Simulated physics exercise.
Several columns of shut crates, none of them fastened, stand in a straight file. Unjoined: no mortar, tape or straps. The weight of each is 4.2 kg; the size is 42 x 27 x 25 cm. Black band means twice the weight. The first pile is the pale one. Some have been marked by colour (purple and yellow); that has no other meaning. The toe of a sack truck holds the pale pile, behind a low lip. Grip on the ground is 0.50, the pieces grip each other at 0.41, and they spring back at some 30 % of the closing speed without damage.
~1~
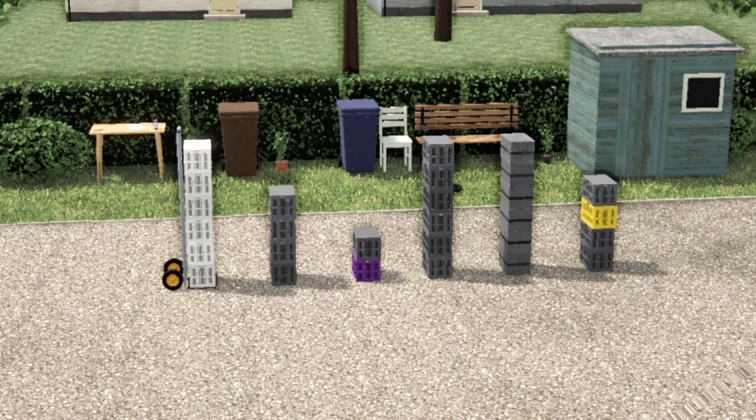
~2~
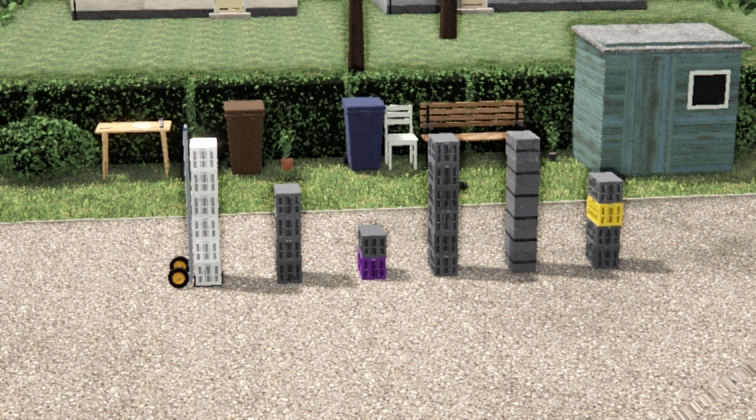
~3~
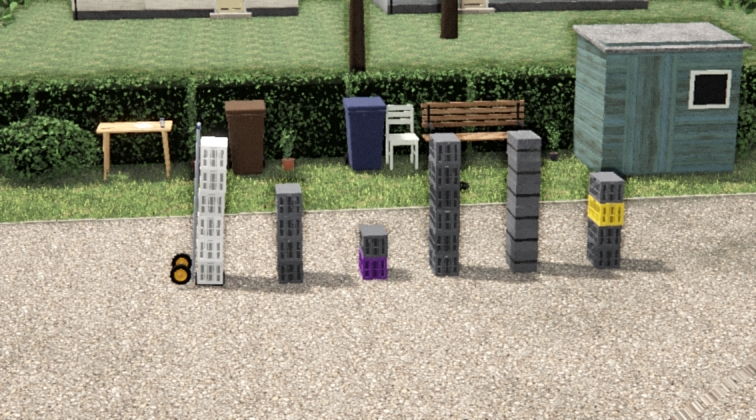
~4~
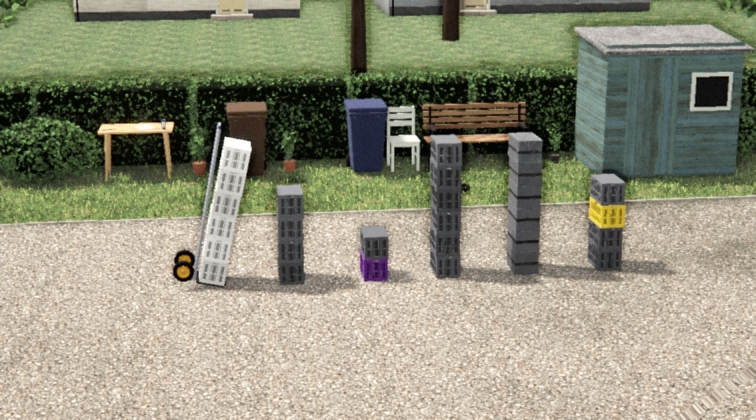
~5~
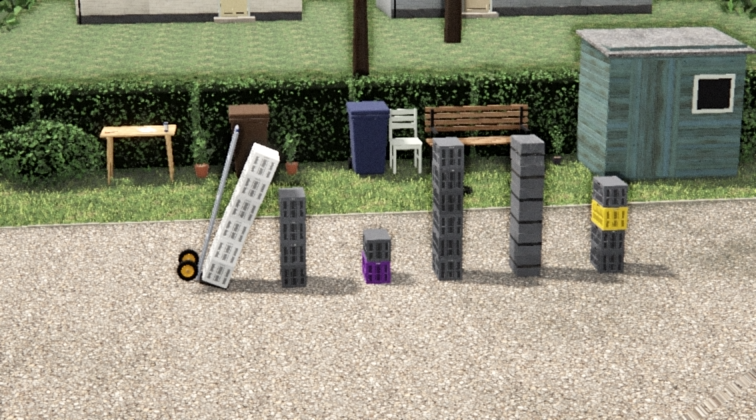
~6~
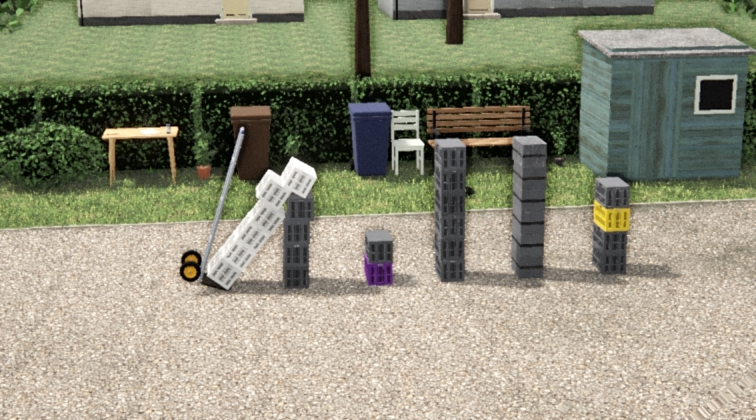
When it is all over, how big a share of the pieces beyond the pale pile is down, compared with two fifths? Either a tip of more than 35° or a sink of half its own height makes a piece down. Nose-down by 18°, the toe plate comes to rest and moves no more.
Smaller than two fifths.
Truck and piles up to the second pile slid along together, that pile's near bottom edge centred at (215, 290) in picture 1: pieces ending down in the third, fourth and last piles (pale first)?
In that case third pile 1, fourth pile 0, last pile 0.
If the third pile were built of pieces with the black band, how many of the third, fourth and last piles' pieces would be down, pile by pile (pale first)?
In that case the third pile has 0 down, the fourth 0, the last 0.
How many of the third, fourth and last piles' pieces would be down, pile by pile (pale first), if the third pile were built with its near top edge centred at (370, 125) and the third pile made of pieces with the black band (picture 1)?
Third 6, fourth 5, last 4.
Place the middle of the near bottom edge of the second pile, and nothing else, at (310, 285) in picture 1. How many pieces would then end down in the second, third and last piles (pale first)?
The second pile ends with 3 down, the third with 1, the last with 0.
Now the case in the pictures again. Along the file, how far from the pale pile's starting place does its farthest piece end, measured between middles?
It ends some 230 cm away.
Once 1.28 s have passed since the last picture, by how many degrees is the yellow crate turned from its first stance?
It's at some 0 degrees.
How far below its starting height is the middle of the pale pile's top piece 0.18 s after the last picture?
I'd put it at close to 20 cm below where it started.
Then, 0.18 s on from the sixth picture, 6 of the pale pile down; none of the 22 other crates down, 4 disturbed.
Then, 0.46 s on from the sixth picture, 6 of the pale pile down; 3 of the 22 other crates down.
Then, 1.28 s on from the sixth picture, 6 of the pale pile down; 5 of the 22 other crates down; purple crate displaced 15 cm.
Finally, 6 of the pale pile down; 5 of the 22 other crates down; purple crate displaced 15 cm; yellow crate unmoved. That is 23 per cent. Seen by the last camera, middles, purple crate near (392, 268), yellow crate near (612, 215).
